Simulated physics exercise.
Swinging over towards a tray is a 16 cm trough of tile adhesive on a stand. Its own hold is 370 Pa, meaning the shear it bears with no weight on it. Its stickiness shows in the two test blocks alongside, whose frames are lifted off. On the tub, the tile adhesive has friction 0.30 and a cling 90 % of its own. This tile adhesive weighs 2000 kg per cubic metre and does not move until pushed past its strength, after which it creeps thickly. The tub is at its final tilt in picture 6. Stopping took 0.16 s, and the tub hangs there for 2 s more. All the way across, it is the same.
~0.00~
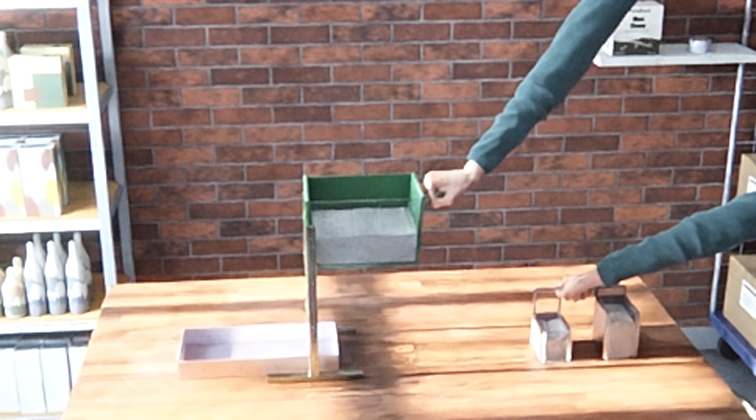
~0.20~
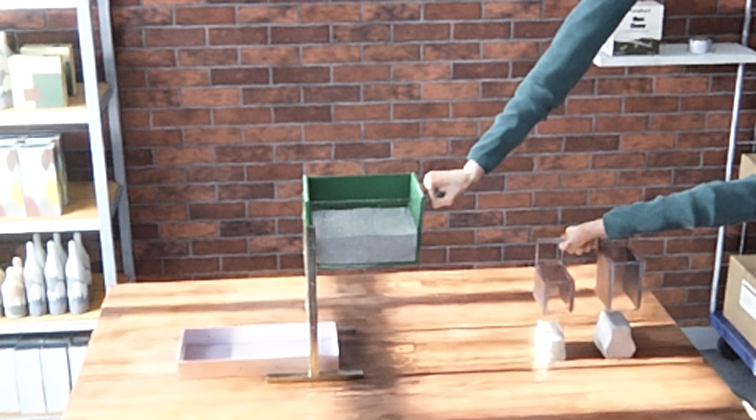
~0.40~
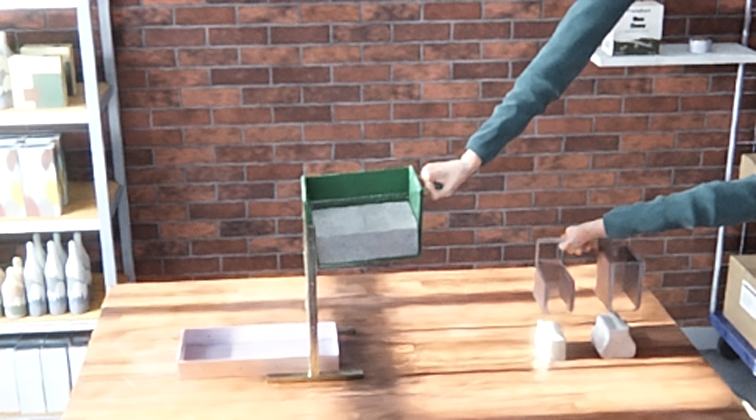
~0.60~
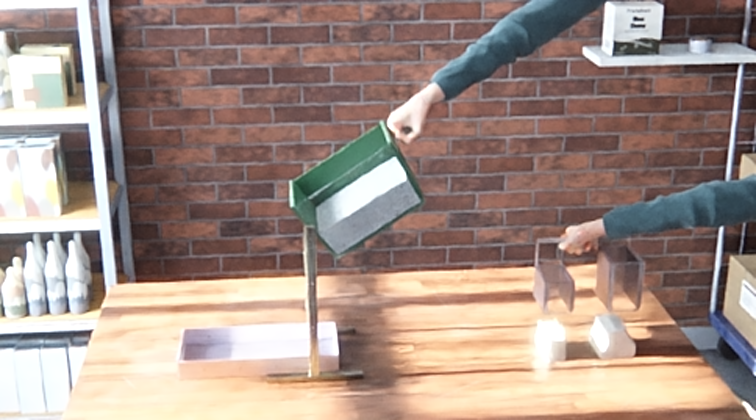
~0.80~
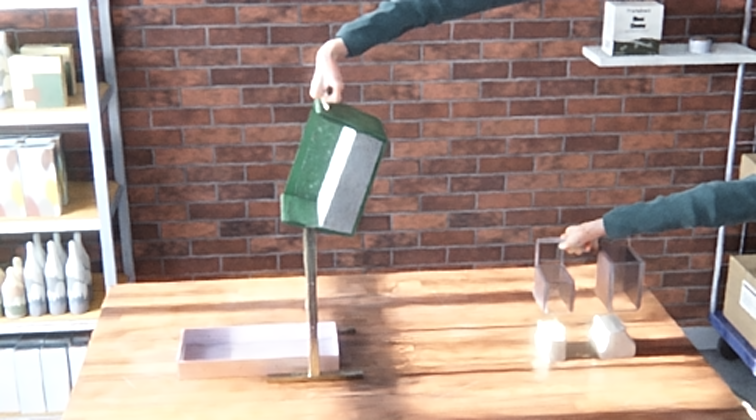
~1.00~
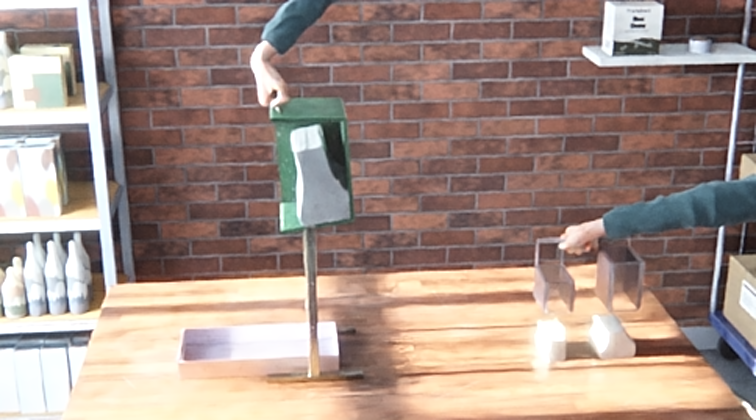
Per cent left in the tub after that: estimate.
Roughly 51 percent.
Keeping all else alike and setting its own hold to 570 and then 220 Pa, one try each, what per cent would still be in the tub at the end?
It'd be some 60 percent the first time and some 40 percent the second.
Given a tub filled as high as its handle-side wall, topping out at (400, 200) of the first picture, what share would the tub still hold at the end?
I'd put it at close to 60 per cent.
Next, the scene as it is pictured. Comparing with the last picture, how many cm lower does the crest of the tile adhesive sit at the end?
13 cm.
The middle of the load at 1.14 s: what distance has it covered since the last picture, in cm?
Measured shift, roughly 8 cm.
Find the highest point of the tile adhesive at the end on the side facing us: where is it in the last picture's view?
(331, 196).
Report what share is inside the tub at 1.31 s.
Near 50 %.
After 1.14 s, the tub is at 93 degrees and holds 74 %.
After 1.31 s, the tub is at 93 degrees and holds 51 %.
After 1.48 s, the tub is at 93 degrees and holds 51 %.
After 1.65 s, the tub is at 93 degrees and holds 51 %.
After 3.00 s, at the end, the tub is at 93 degrees and holds 51 %.
